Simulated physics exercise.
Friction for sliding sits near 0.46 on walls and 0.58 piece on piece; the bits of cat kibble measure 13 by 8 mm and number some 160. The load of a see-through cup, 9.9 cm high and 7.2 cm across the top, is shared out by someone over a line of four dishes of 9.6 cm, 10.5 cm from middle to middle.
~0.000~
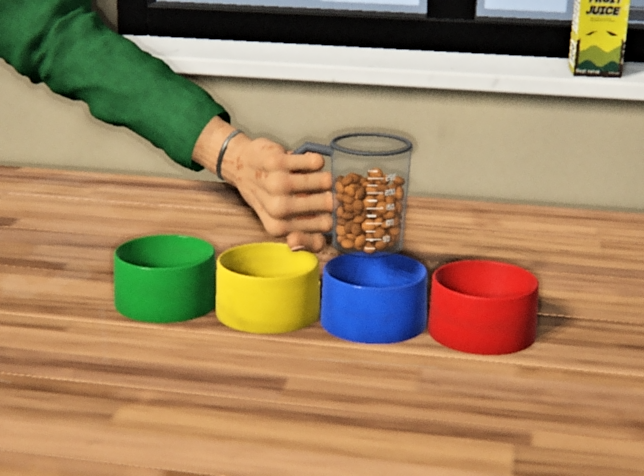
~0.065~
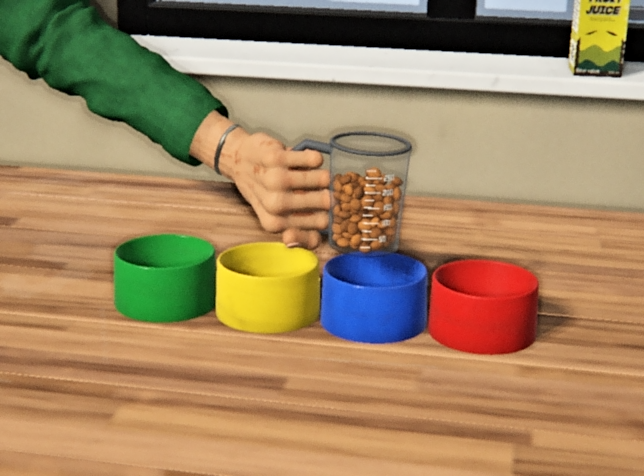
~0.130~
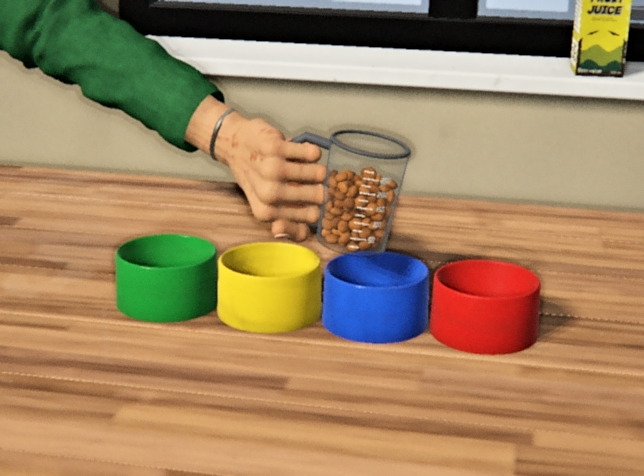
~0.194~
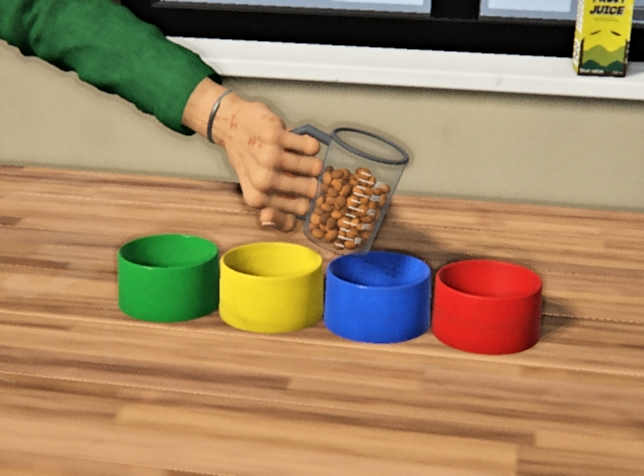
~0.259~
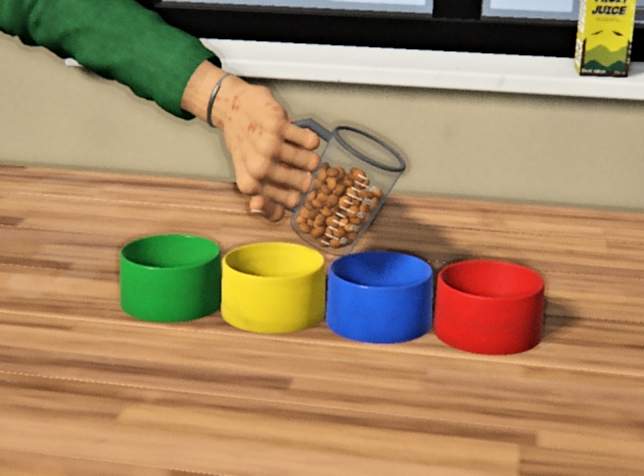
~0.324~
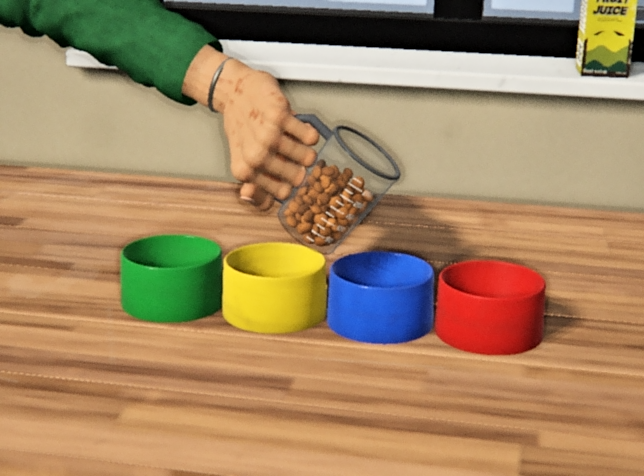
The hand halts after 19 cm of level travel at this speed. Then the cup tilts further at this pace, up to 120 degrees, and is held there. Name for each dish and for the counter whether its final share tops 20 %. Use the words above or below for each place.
Red: Below; blue: Below; green: Below; yellow: Above; counter: Below.
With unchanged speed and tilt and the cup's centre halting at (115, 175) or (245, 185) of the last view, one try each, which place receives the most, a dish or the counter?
Try 1 - yellow; try 2 - yellow.
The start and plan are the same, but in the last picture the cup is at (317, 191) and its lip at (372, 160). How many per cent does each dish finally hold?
It'd finish with red at 0, blue at 0, green at 0 and yellow at 60.
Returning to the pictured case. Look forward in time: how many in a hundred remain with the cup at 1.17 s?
Reading: Approx. 40 %.
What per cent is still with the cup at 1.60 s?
0 per cent.
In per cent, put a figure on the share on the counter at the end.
The figure is about 5 percent.
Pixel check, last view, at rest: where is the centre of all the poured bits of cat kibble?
When it all comes to rest, the middle is near (266, 294).
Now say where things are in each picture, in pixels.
Cup at (370, 195), tilt 0 degrees, lip at (410, 147), moved 0.0 cm; middle of the pieces at (367, 212); red dish at (486, 280); blue dish at (375, 270); yellow dish at (268, 261); green dish at (165, 252), in the first frame.
Cup at (367, 195), tilt 2 degrees, lip at (410, 148), moved 0.3 cm; middle of the pieces at (363, 211), in the second frame.
Cup at (361, 194), tilt 9 degrees, lip at (409, 153), moved 1.0 cm; middle of the pieces at (355, 210), in the third frame.
Cup at (353, 193), tilt 18 degrees, lip at (407, 160), moved 1.9 cm; middle of the pieces at (345, 208), in the fourth frame.
Cup at (345, 193), tilt 26 degrees, lip at (404, 168), moved 2.9 cm; middle of the pieces at (335, 206), in the fifth frame.
Cup at (336, 192), tilt 35 degrees, lip at (398, 176), moved 3.8 cm; middle of the pieces at (325, 204); red dish at (492, 280); blue dish at (382, 270); yellow dish at (275, 261); green dish at (172, 252). The cup turns about 130 degrees a second and travels 14 cm a second, in the sixth frame.
After 0.83 s, tilt 101 degrees; cup holds 100 %.
After 1.17 s, tilt 120 degrees; cup holds 40 %, yellow 55 %.
After 1.60 s, tilt 120 degrees; cup holds 0 %, green 5 %, yellow 90 %.
By 2.3 s all is still; red 0 %, blue 0 %, green 5 %, yellow 90 %, counter 5 %.
